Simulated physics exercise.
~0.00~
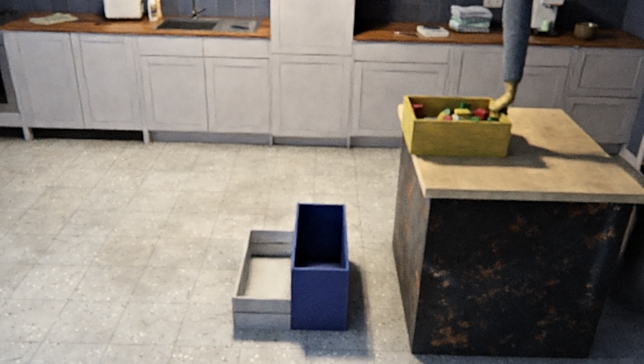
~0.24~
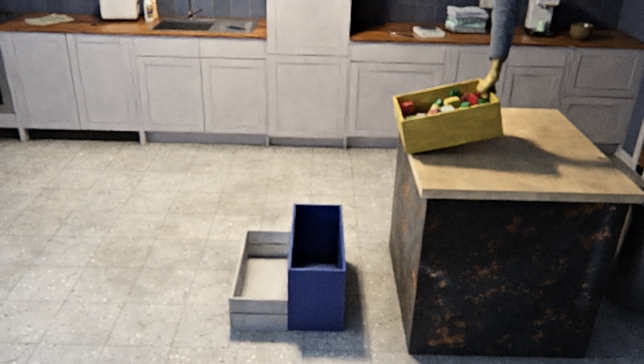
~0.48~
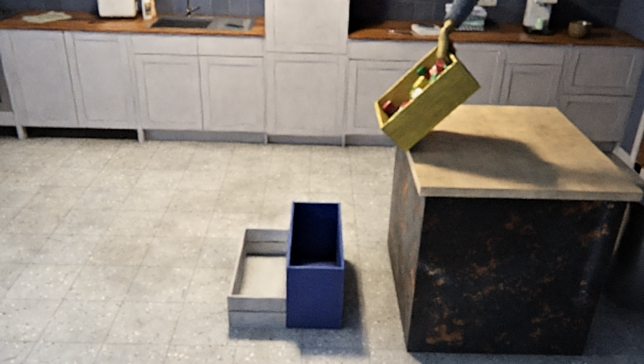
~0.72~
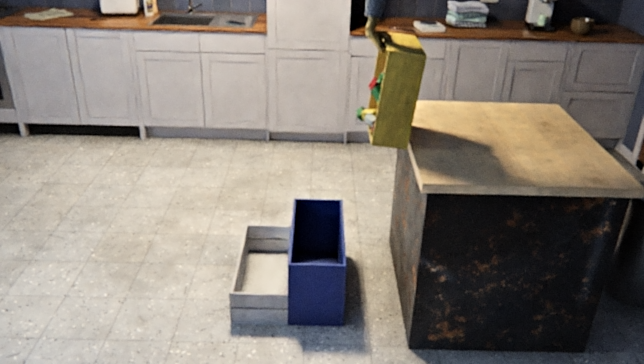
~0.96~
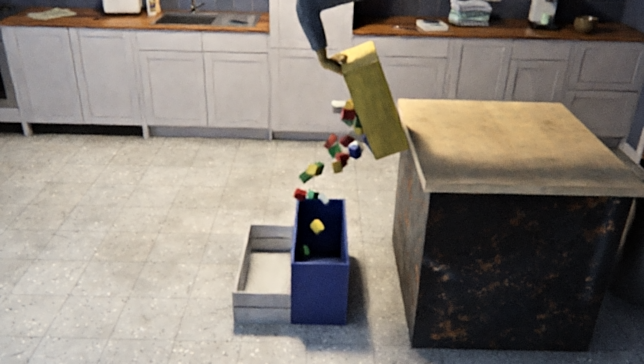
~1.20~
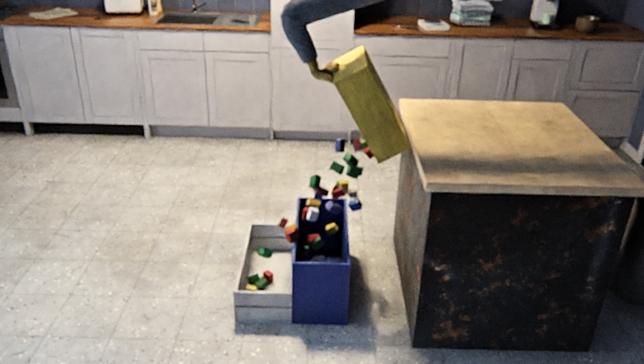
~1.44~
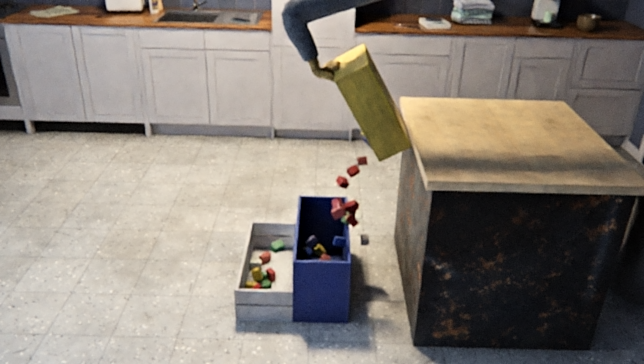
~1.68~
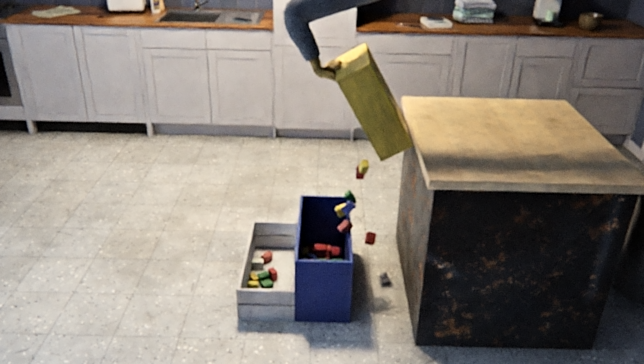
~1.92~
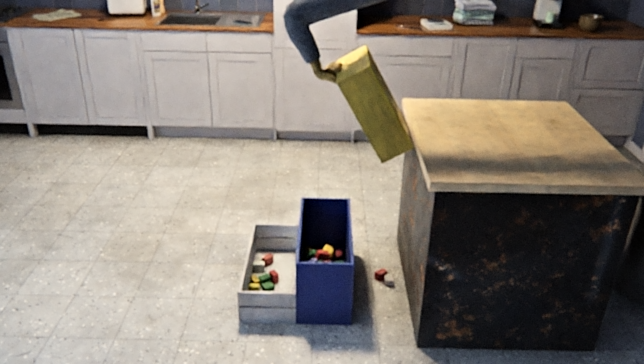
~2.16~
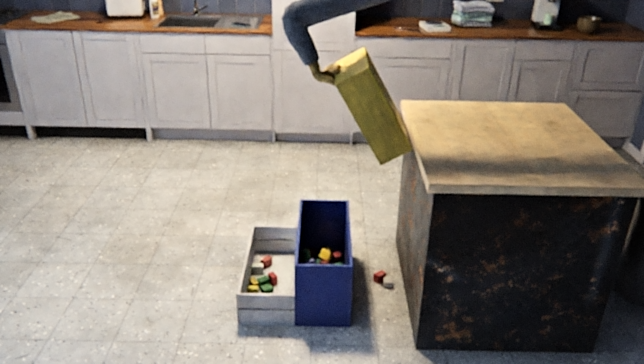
In a kitchen with pale cabinets, a yellow tote full of colorful toy bricks sits at the left end of a bench, a hand gripping it, while a blue tub and a white box stand on the floor below. The hand tips the tote up and over the bench's edge until its open end points steeply downward. Bricks begin tumbling into the blue tub, then some scatter into the white box beyond. The last few drop, a couple missing to the right. Finally the tote hangs still, with bricks in both containers and two on the floor near the bench.
